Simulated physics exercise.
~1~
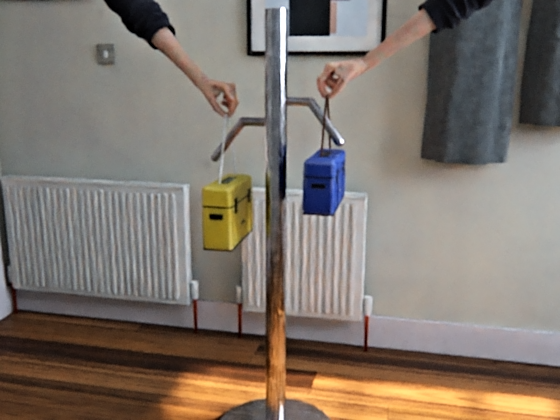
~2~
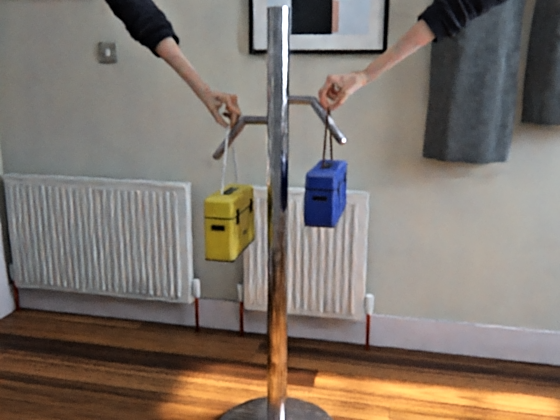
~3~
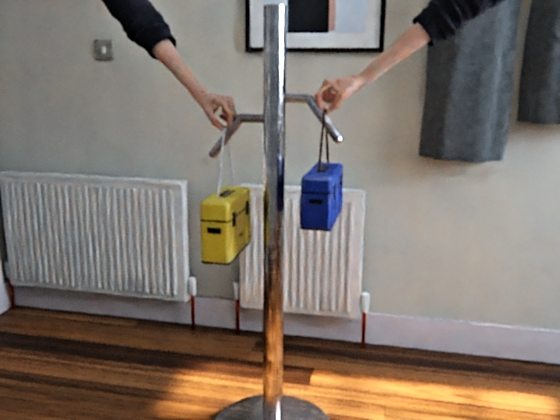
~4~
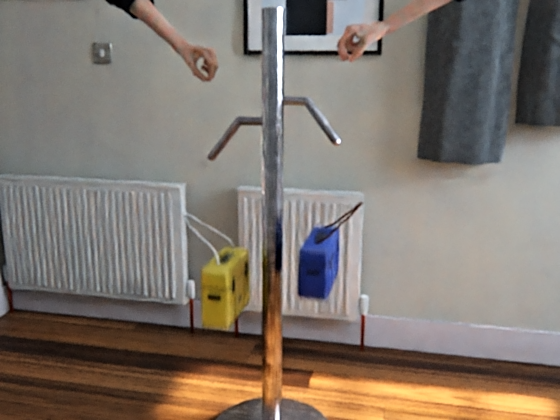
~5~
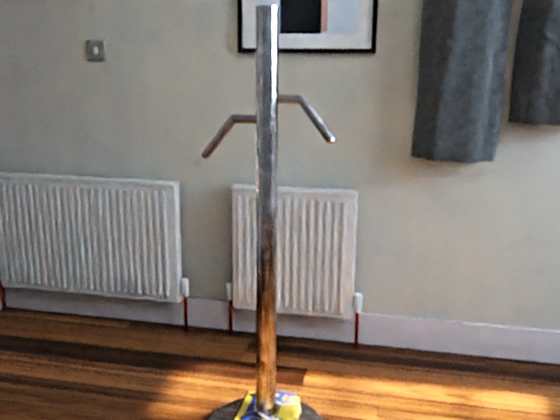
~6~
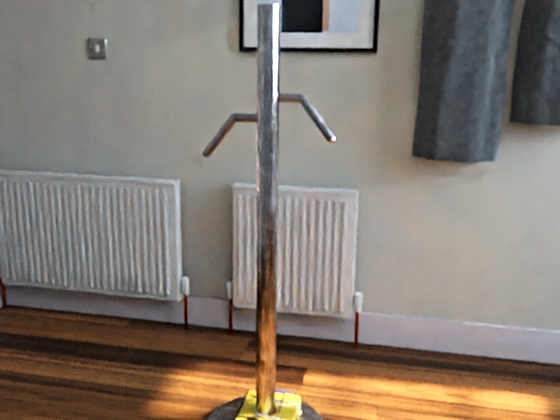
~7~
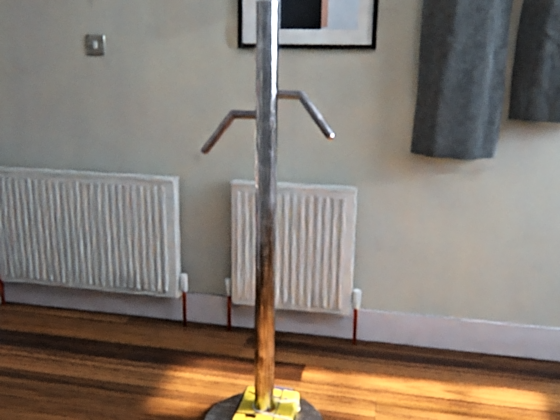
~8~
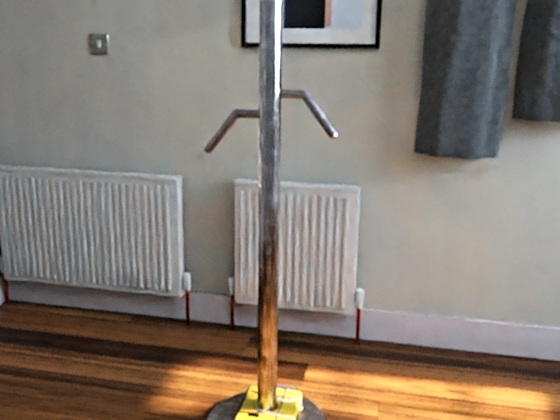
In a room with a wooden floor and white radiators, a metal coat stand with two downward-sloping pegs stands near the wall. Two hands reach in from above, holding a yellow case on the left and a blue case on the right by their loops. They lower the cases a little at the pegs, then let go and draw back. Both cases drop away from the stand, their loops trailing above them. They come down to the floor around the base, where the yellow one stays plainly in view, and the pegs are left empty.
